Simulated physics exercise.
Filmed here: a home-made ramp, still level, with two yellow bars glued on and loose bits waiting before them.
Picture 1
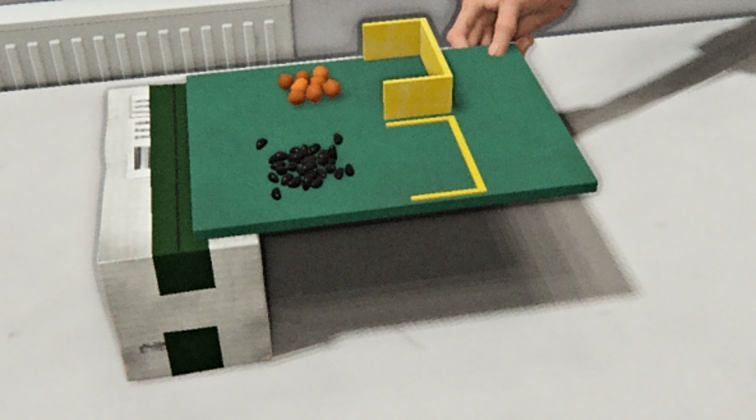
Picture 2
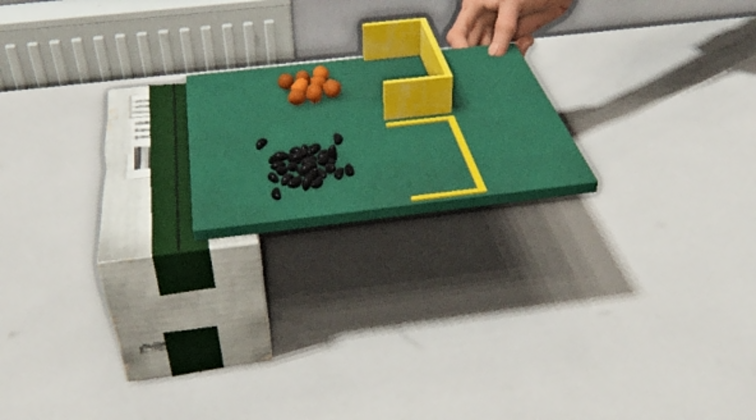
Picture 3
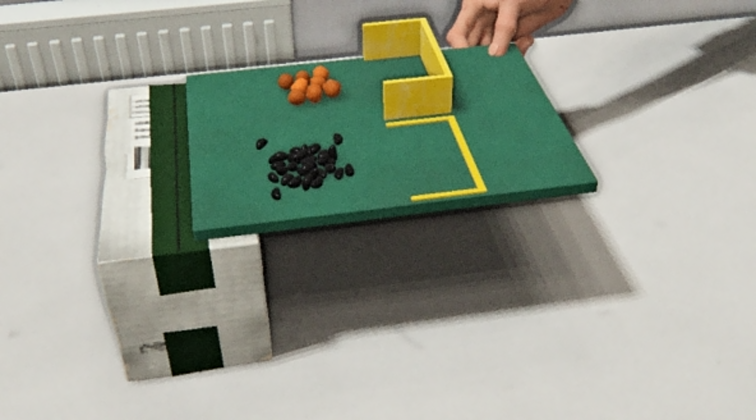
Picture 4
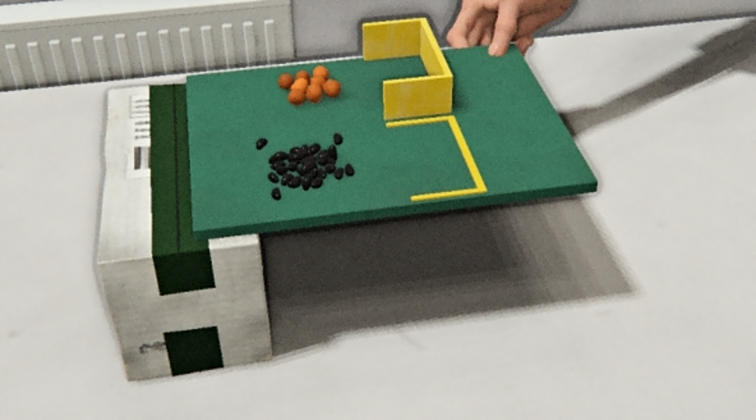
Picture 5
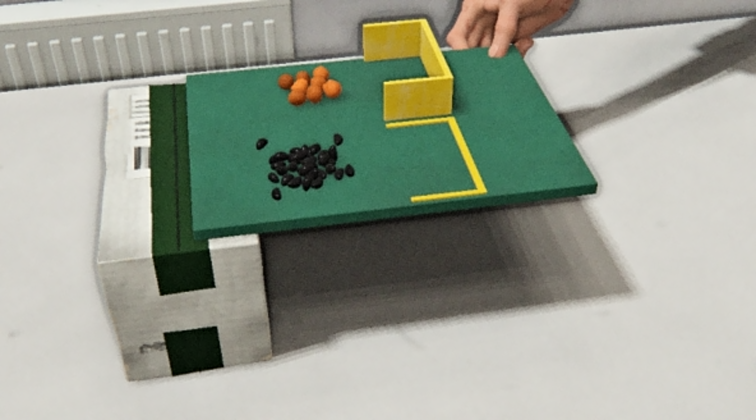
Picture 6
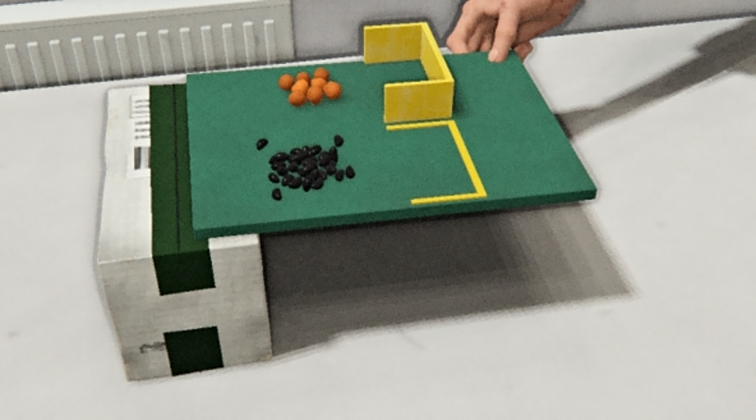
On a pale surface near a radiator, a hand holds the right end of a green board resting on a box, with orange pieces, black beans and yellow bars on top; the held end lowers very slightly while the pieces stay still.
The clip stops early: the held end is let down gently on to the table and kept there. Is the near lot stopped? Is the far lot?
So, the near lot crosses its bar, and the far lot? It gets no further than its bar.
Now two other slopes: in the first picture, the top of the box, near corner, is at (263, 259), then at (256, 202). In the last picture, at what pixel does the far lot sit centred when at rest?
One: About (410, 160). Two: About (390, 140).
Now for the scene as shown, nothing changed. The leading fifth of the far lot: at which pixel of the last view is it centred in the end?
It ends up near (408, 149) in the last view.
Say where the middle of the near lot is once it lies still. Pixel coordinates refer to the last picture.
Around (612, 297) in the last picture.
Then, 0.59 s on from there, board sloping at 13°; near lot where it was; far lot where it was.
Then, 1.22 s on from there, board sloping at 25°; near lot near a quarter past its bar; far lot has reached its bar.
Then, 1.97 s on from there, board resting at 30°; near lot the whole lot past its bar; far lot has reached its bar.
In the end, board resting at 30°; near lot the whole lot past its bar; far lot gathered behind its bar.
